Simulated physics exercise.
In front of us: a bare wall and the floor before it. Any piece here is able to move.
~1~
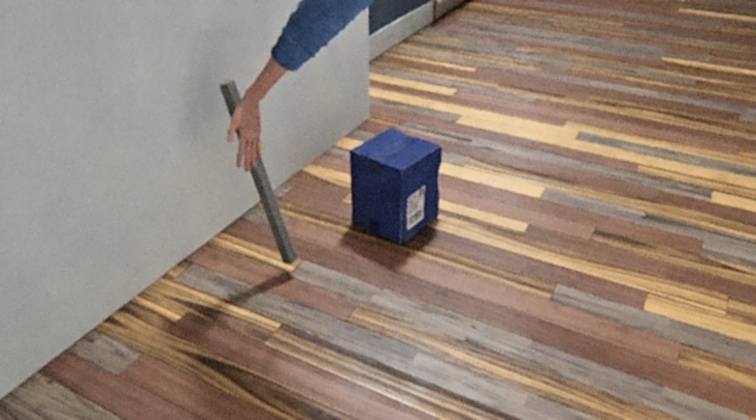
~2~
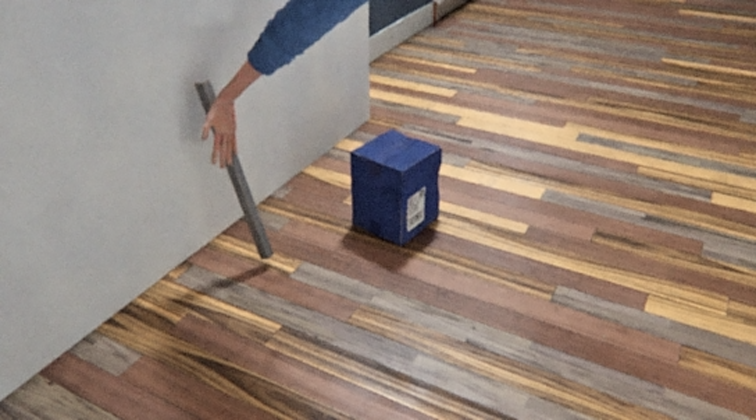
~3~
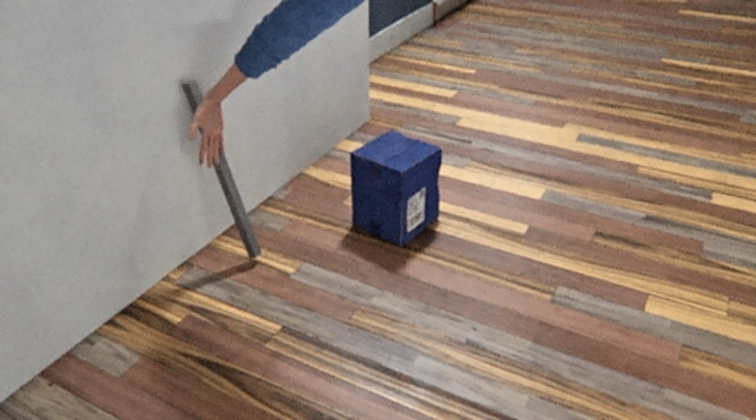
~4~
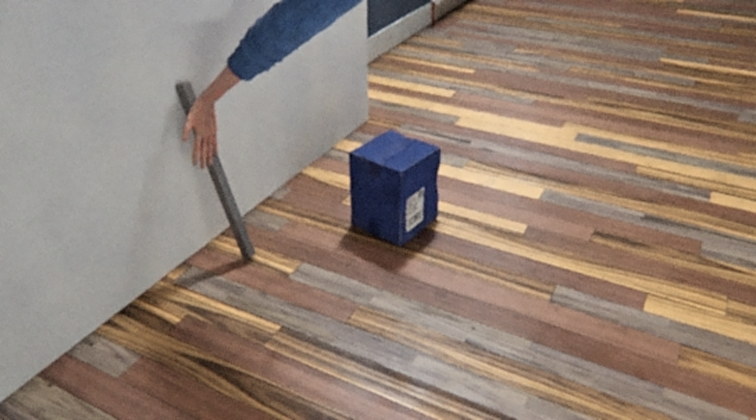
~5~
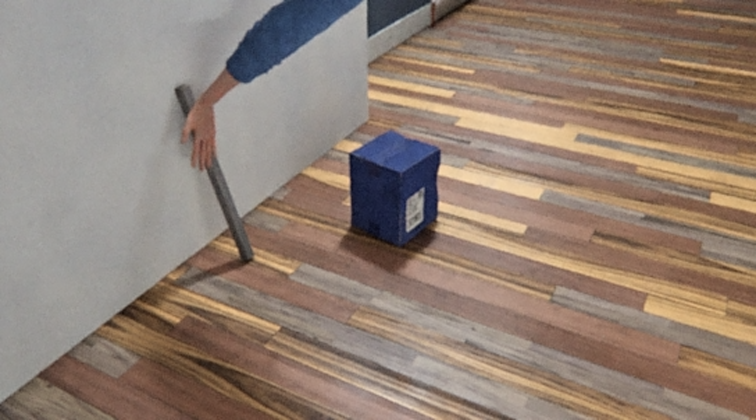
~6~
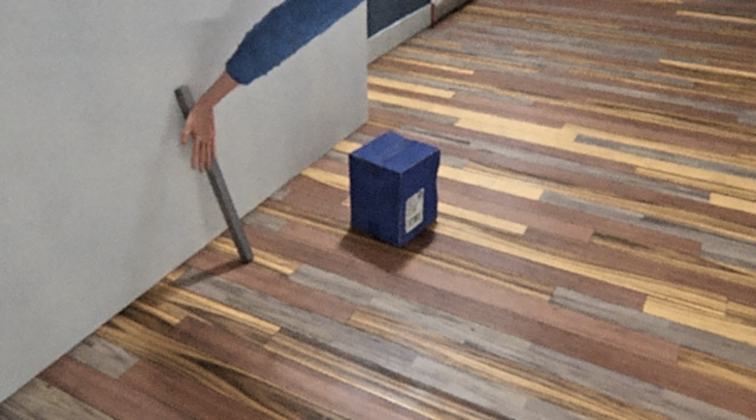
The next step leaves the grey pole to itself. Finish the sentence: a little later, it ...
A little later, it is still propped there.
Then, 0.30 s past the last view, nothing moves.
Then, 0.70 s past the last view, grey pole resting near (216, 179).
Finally, both still in place. Final places as the last picture's camera would see them, grey pole near (216, 179). The pole holds.
